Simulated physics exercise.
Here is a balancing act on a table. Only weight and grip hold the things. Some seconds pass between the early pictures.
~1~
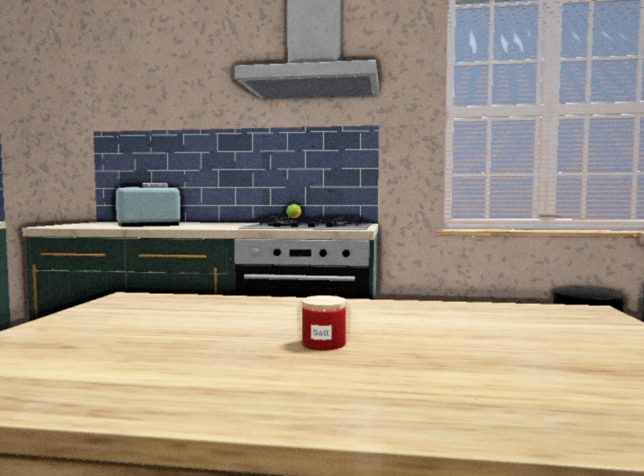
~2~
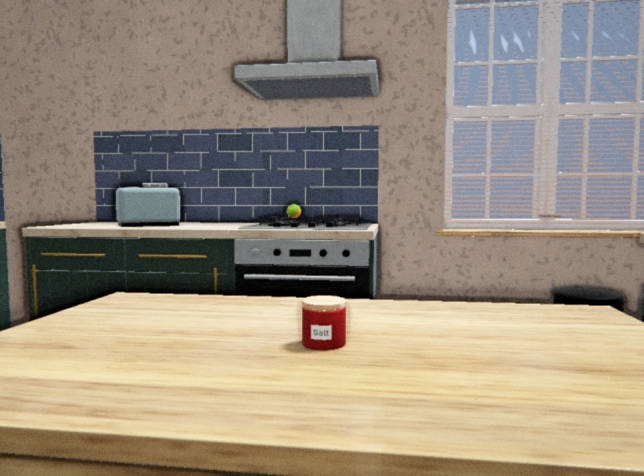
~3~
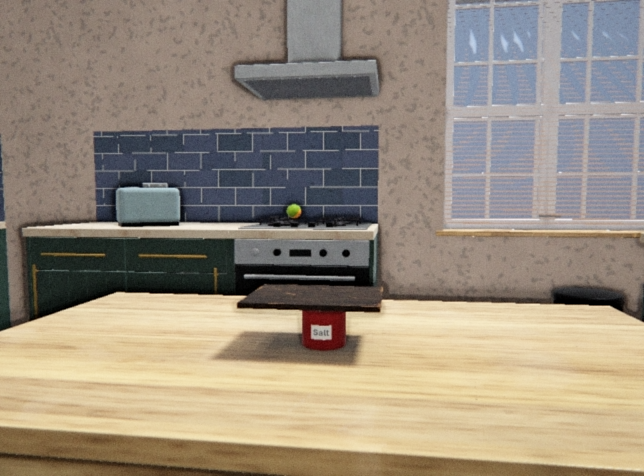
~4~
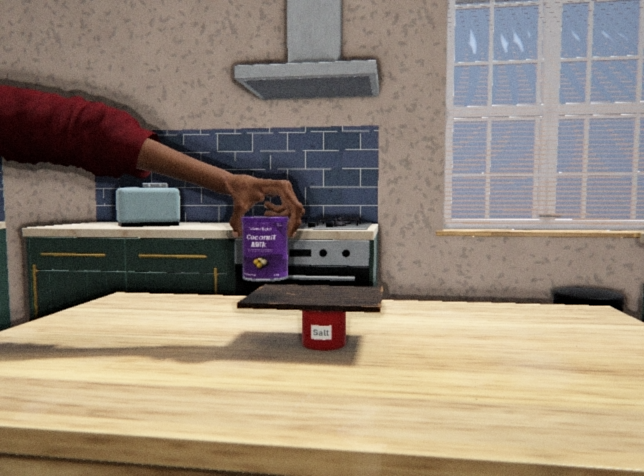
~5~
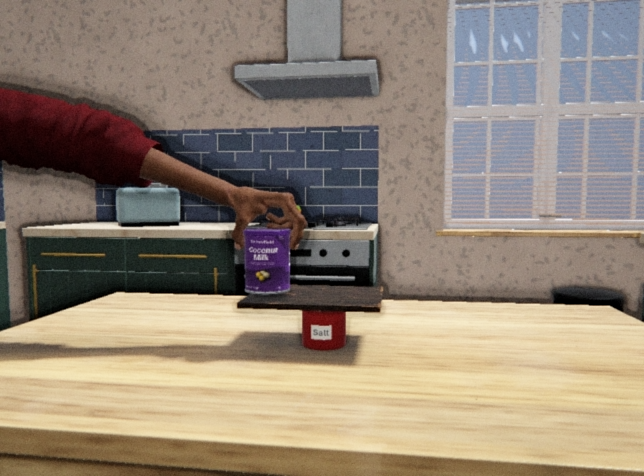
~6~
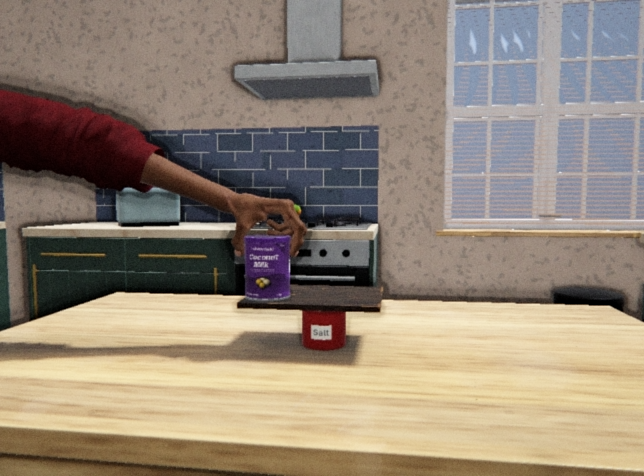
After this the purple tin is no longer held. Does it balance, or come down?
It comes apart.
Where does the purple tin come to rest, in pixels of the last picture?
At about (134, 339).
Then, 0.40 s past the last view, purple tin now fallen; black board rocked 52° from its first pose.
Then, 0.50 s past the last view, black board rocked 36° from its first pose.
Then, 0.80 s past the last view, black board now fallen.
Finally, fallen, black board and purple tin; red jar still in place. Final places as the last picture's camera would see them, purple tin near (134, 339). The stack gives way.
